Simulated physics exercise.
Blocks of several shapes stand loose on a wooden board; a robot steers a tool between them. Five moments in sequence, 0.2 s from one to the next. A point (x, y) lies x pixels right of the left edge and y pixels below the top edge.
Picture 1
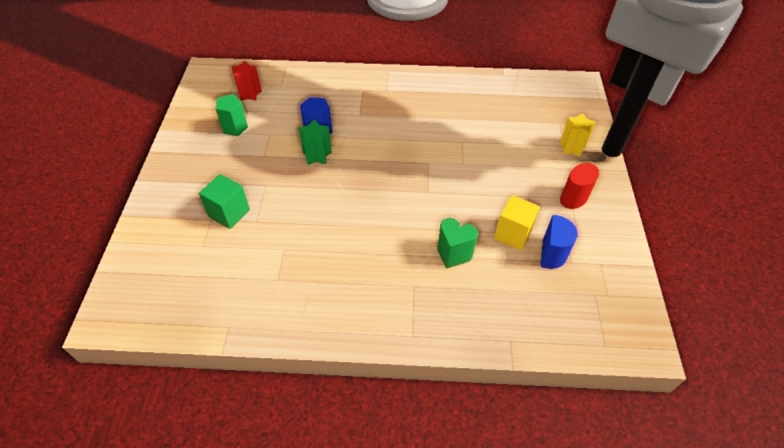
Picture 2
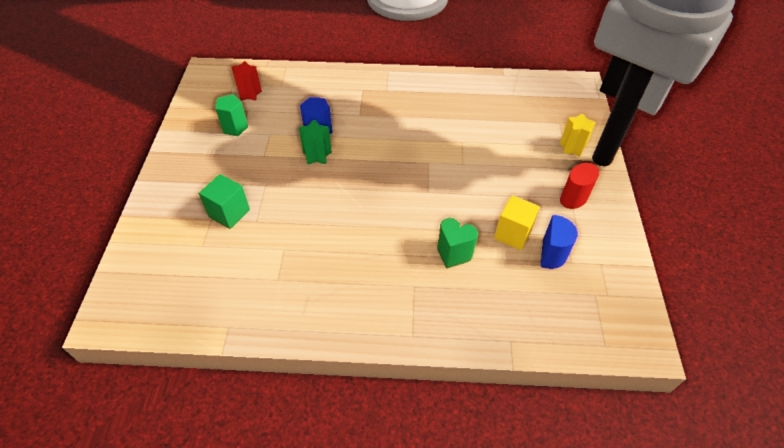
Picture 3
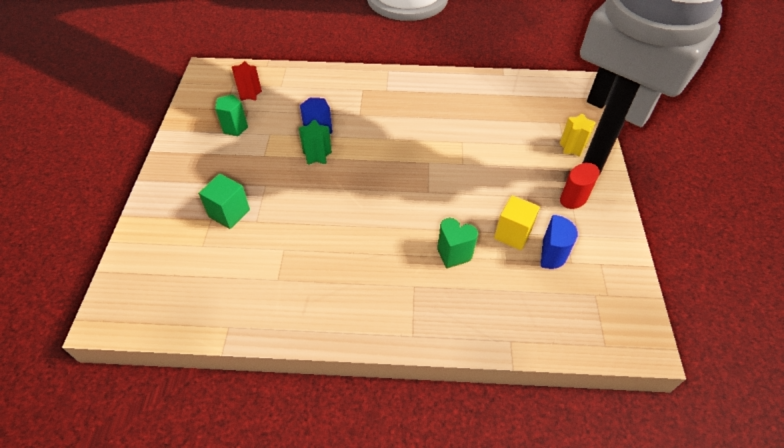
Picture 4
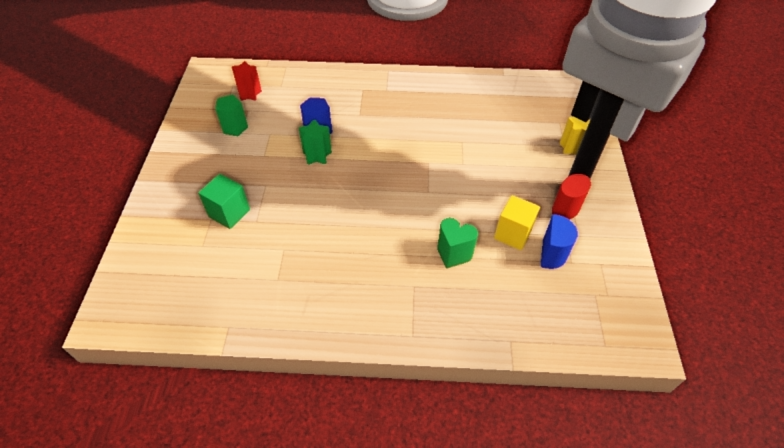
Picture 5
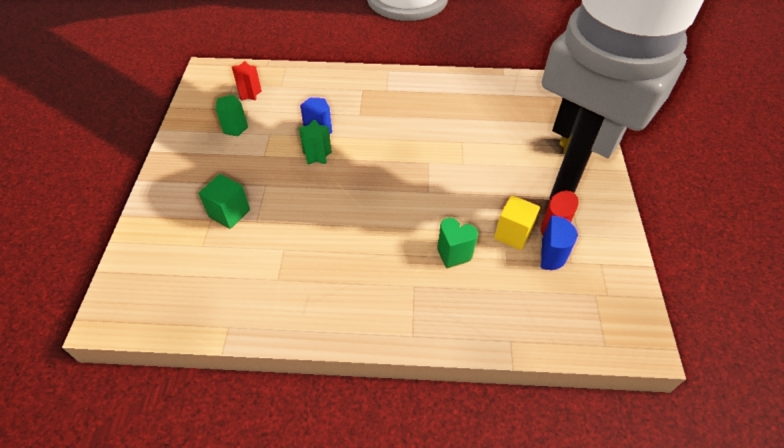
On a wooden board scattered with colourful blocks, a robot arm moved its black tool down and slightly left, nudging the red cylinder a short way toward the blue block while the other blocks stayed put.
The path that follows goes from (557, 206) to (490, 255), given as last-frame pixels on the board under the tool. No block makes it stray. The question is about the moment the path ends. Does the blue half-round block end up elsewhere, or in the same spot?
It moves.
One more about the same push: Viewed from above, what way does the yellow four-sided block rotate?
From the top: Clockwise.
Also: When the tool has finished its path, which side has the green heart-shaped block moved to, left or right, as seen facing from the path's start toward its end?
Answer: Rightward.
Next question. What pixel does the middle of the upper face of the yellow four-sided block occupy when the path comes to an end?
My prediction: (469, 235).
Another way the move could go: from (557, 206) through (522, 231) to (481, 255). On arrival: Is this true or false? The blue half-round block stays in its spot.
The claim does not hold.
On the path given first. One third of the way, tool at (538, 215); blue half-round block at (560, 241), turned 25° anticlockwise; red oval at (562, 213), turned 20° clockwise.
Two thirds of the way, tool at (515, 232); yellow four-sided block at (496, 223), turned 30° clockwise; blue half-round block at (560, 241), turned 25° anticlockwise; red oval at (562, 214), turned 20° clockwise.
At the end, tool at (492, 249); green heart-shaped block at (433, 235), turned 15° clockwise; yellow four-sided block at (469, 235), turned 55° clockwise; blue half-round block at (560, 241), turned 25° anticlockwise; red oval at (562, 214), turned 20° clockwise.
